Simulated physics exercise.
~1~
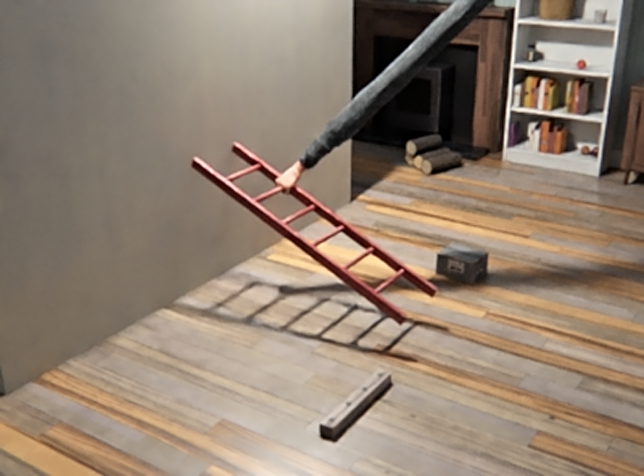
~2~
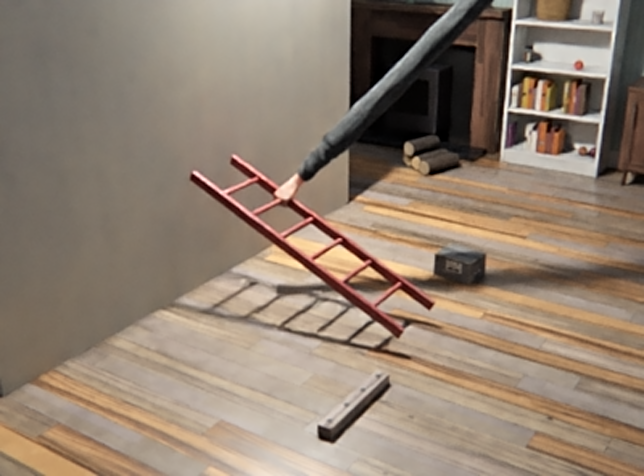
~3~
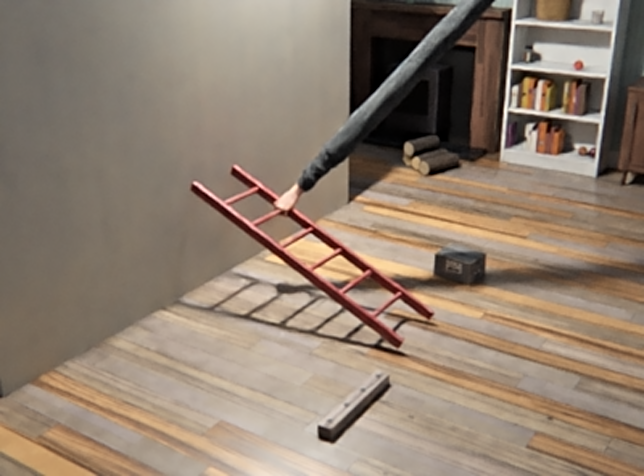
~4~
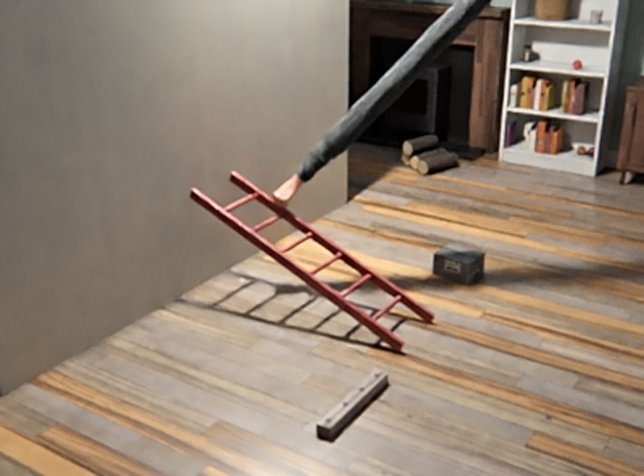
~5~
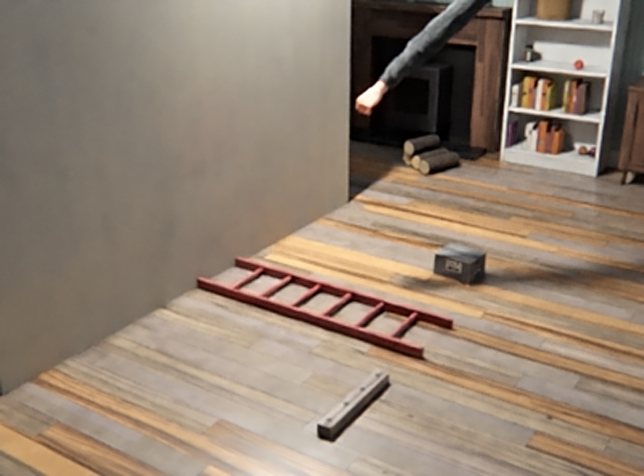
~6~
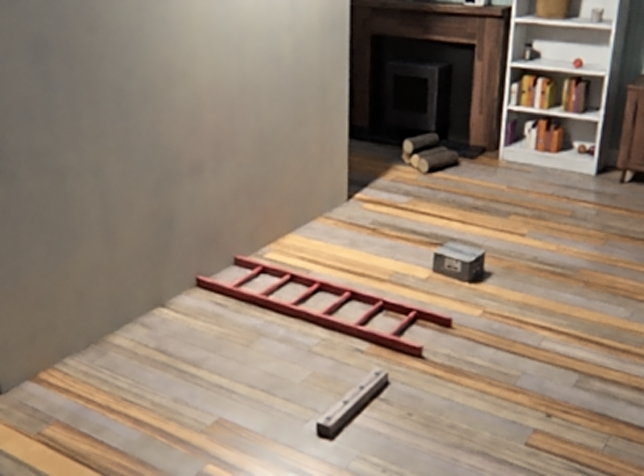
Living room with wooden floor, a hand lowering a red barred frame beside a wall, letting go, the frame dropping flat.
